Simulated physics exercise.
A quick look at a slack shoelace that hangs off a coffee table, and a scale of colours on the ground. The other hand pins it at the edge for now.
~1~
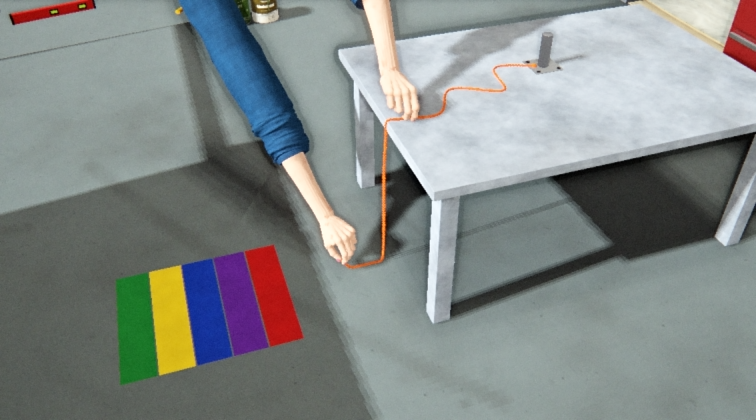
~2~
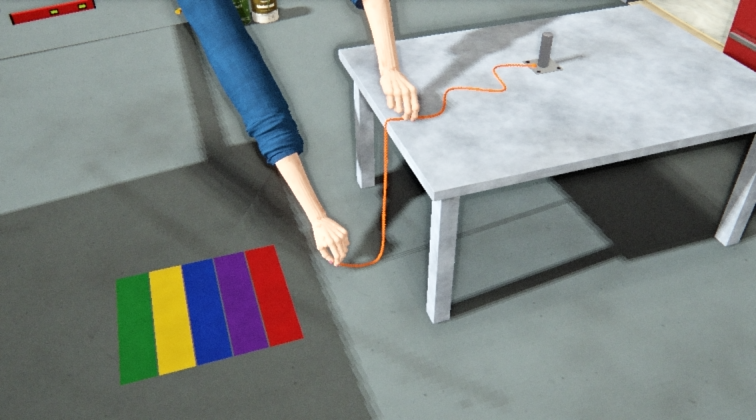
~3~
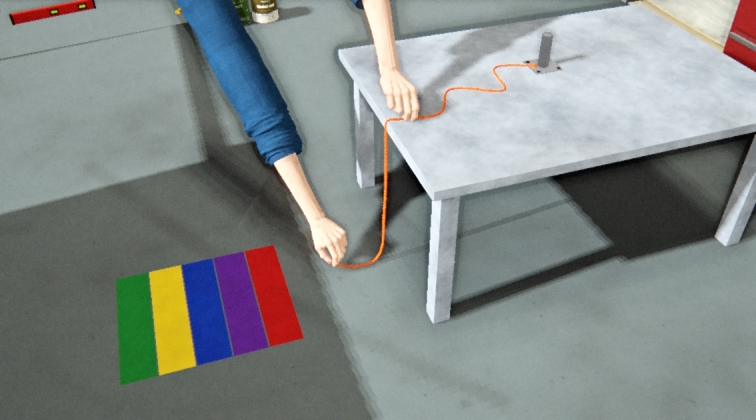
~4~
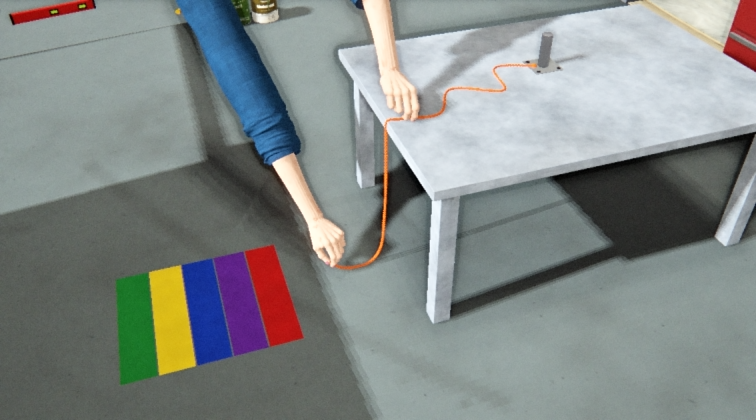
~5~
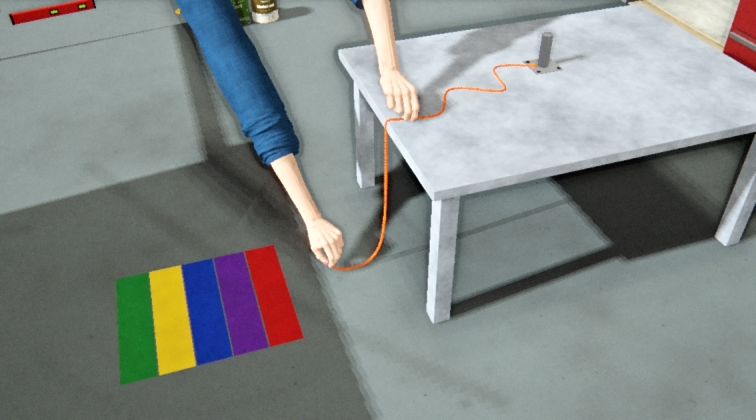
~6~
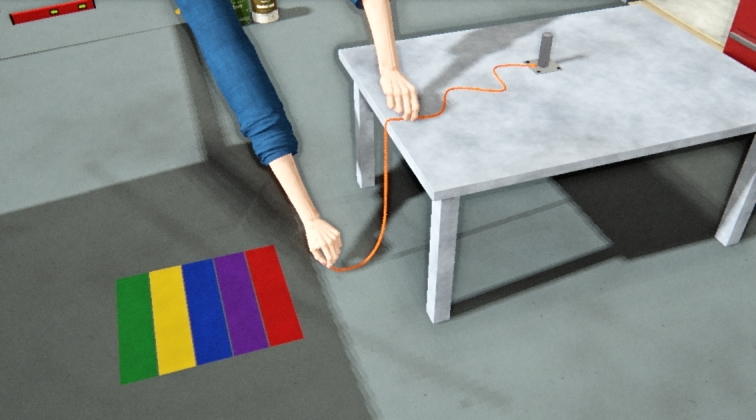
Beside a table, a hand draws the hanging orange cord's end slightly left.
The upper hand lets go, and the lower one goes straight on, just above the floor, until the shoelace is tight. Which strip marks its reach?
The end stops over the yellow strip.
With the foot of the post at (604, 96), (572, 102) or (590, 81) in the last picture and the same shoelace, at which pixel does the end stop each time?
The places are (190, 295), (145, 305) and (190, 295).
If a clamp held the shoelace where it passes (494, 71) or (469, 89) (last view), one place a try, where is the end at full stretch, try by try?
In that order: (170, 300) and (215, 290).
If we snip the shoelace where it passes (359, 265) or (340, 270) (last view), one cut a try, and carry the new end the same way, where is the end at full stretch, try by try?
Try by try, around (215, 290) and (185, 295).
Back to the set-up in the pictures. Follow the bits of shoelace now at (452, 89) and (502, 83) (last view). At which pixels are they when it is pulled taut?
Near (418, 102) and (474, 85).
Soon after, end near (219, 289); over blue.
After that, end near (183, 298); over yellow.
At the stop, end near (160, 303); over yellow. It gets as far as the yellow strip.
